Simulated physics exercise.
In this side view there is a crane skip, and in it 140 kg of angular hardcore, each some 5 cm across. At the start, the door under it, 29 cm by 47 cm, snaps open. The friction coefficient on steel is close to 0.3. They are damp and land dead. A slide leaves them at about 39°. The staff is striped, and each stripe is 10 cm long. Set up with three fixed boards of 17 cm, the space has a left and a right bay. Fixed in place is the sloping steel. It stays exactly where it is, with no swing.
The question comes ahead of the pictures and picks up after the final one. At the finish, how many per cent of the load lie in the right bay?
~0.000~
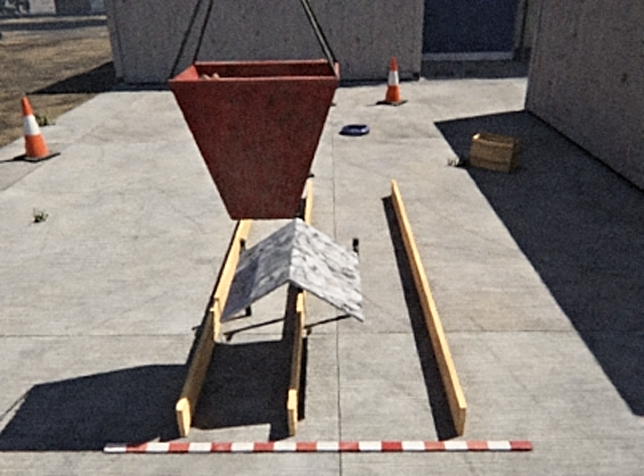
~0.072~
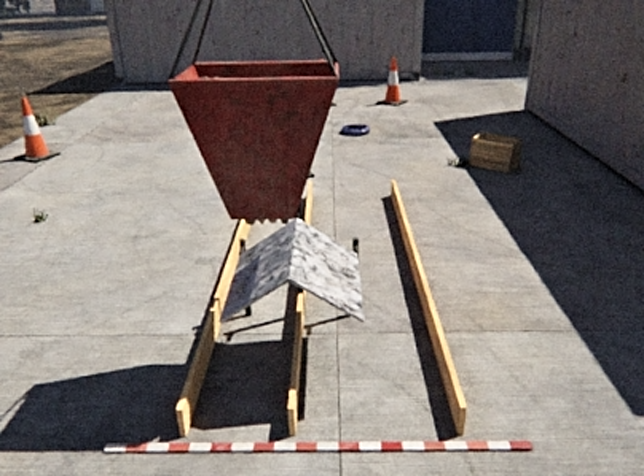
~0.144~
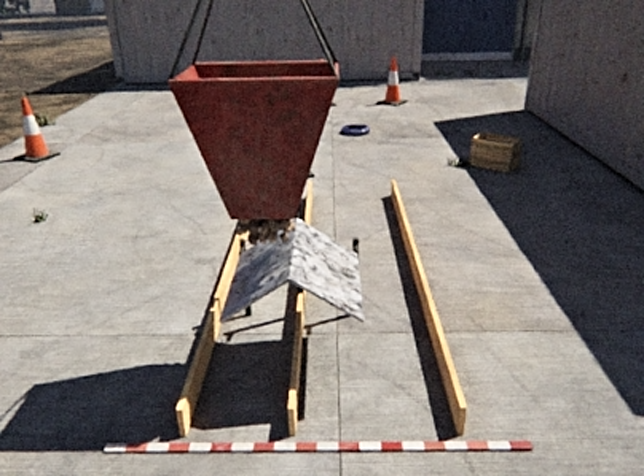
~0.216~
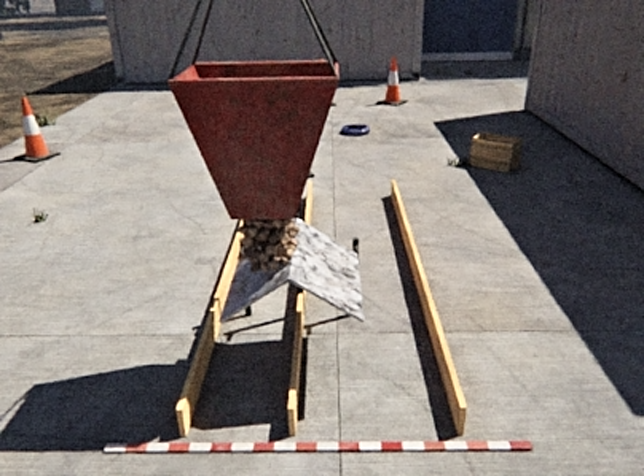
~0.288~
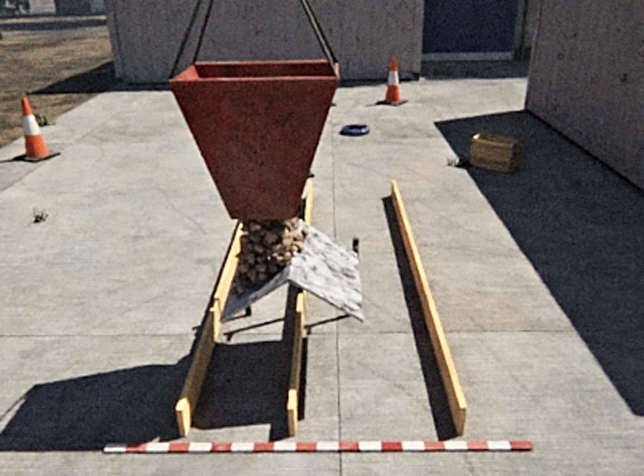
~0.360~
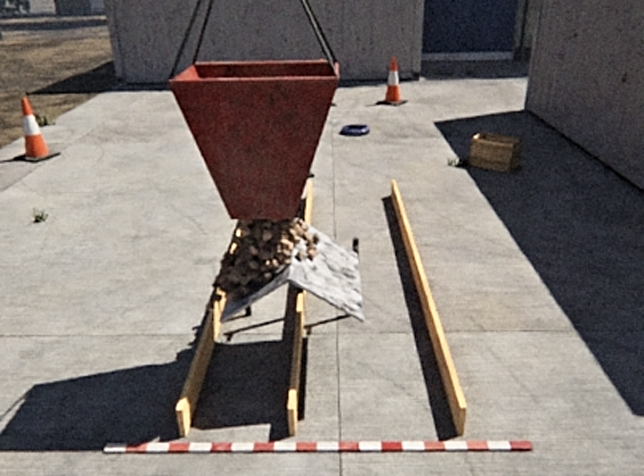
9 %.
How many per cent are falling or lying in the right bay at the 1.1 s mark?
By then I'd say close to 10 per cent.
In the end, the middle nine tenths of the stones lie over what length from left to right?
I'd put it at close to 180 cm.
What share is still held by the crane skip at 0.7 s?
Around 5 per cent is yet inside.
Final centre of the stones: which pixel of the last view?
About (174, 353).
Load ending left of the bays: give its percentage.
Near 85 in a hundred.
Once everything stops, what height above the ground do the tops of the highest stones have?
Height at rest: Around 24 cm.
After 0.7 s, 4 % in the crane skip, 47 % on the steel, 24 % falling or lying left of the bays, 24 % falling or lying in the left bay, 2 % falling or lying in the right bay; the stones farthest right are at (388, 294).
After 1.1 s, 0 % in the crane skip, 7 % on the steel, 69 % falling or lying left of the bays, 17 % falling or lying in the left bay, 8 % falling or lying in the right bay; the stones farthest right are at (432, 353).
After 1.7 s, 0 % in the crane skip, 83 % falling or lying left of the bays, 8 % falling or lying in the left bay, 9 % falling or lying in the right bay; the stones farthest right are at (432, 355).
After 2.6 s, 0 % in the crane skip, 83 % falling or lying left of the bays, 8 % falling or lying in the left bay, 9 % falling or lying in the right bay; the stones farthest right are at (433, 358).
After 4.5 s, 0 % in the crane skip, 83 % left of the bays, 8 % in the left bay, 9 % in the right bay; the stones farthest right are at (433, 358).
